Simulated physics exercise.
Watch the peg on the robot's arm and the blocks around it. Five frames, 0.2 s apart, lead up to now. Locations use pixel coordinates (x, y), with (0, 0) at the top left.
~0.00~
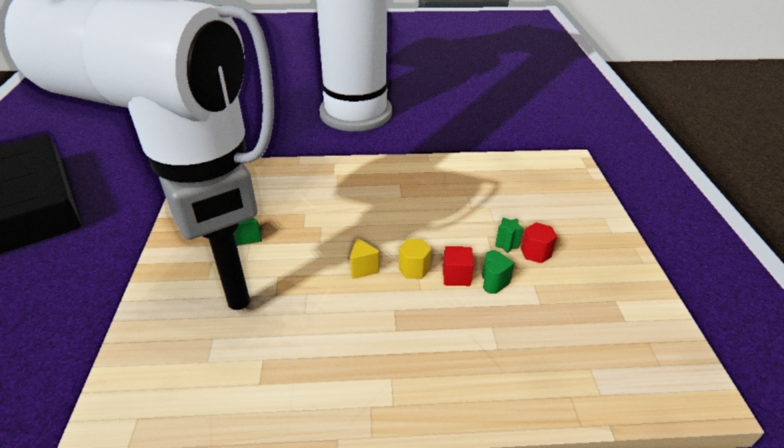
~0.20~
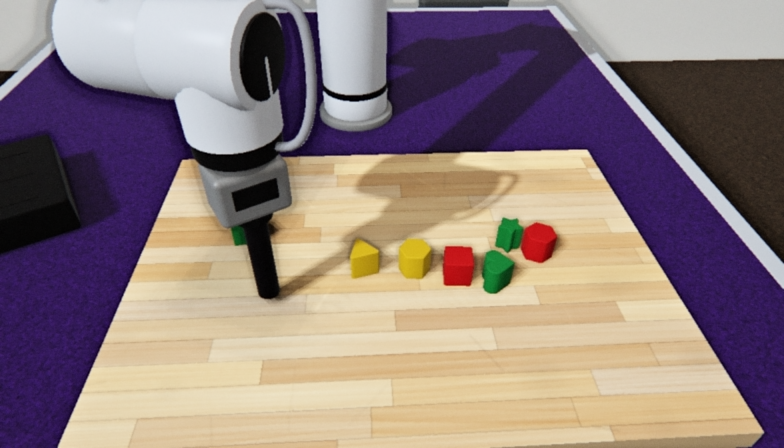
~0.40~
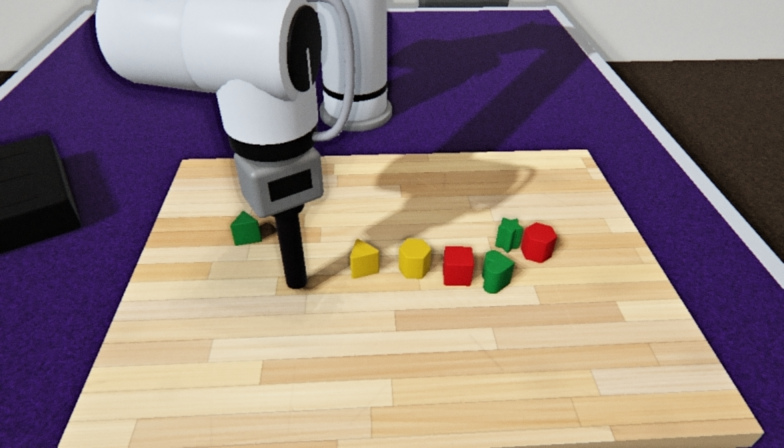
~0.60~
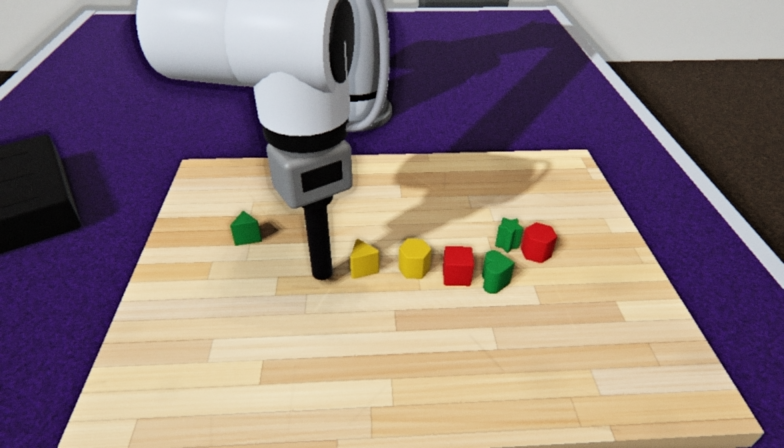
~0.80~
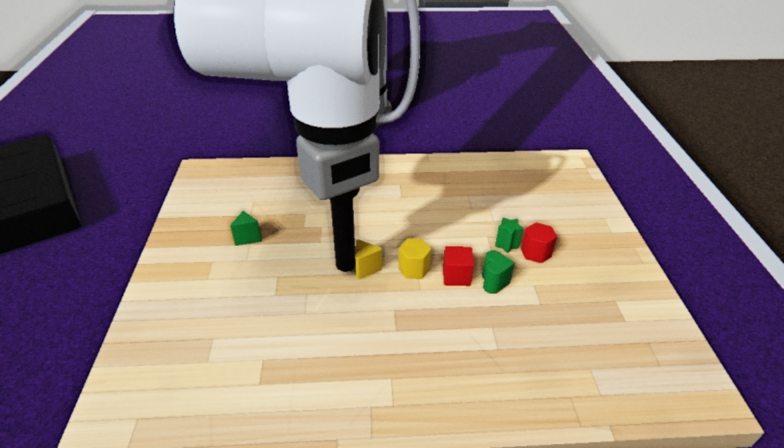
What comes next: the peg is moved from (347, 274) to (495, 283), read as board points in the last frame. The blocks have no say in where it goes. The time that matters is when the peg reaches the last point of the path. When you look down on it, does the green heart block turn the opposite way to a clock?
No, it doesn't check out.
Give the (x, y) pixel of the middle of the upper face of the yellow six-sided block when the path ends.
Answer: (440, 241).
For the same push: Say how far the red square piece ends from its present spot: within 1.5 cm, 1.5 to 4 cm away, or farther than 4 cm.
It moves more than 4 cm.
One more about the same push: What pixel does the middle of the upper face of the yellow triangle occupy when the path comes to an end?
Most likely (394, 240).
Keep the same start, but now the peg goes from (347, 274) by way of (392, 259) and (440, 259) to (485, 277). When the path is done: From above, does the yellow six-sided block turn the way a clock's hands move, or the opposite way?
In a top view, it turns clockwise.
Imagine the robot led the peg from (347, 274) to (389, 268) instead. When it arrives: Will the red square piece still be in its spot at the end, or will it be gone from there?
It keeps its position.
On the path given first. One third of the way, peg (396, 268); yellow triangle (394, 240), turned 65° anticlockwise; yellow six-sided block (420, 247), turned 15° clockwise.
Two thirds of the way, peg (447, 272); yellow triangle (394, 240), turned 75° anticlockwise; yellow six-sided block (440, 241), turned 55° anticlockwise; red square piece (475, 252), turned 15° clockwise.
At the end, peg (496, 275); yellow triangle (394, 240), turned 75° anticlockwise; yellow six-sided block (440, 241), turned 55° anticlockwise; red square piece (504, 246), turned 60° anticlockwise; green heart block (529, 260), turned 55° clockwise.
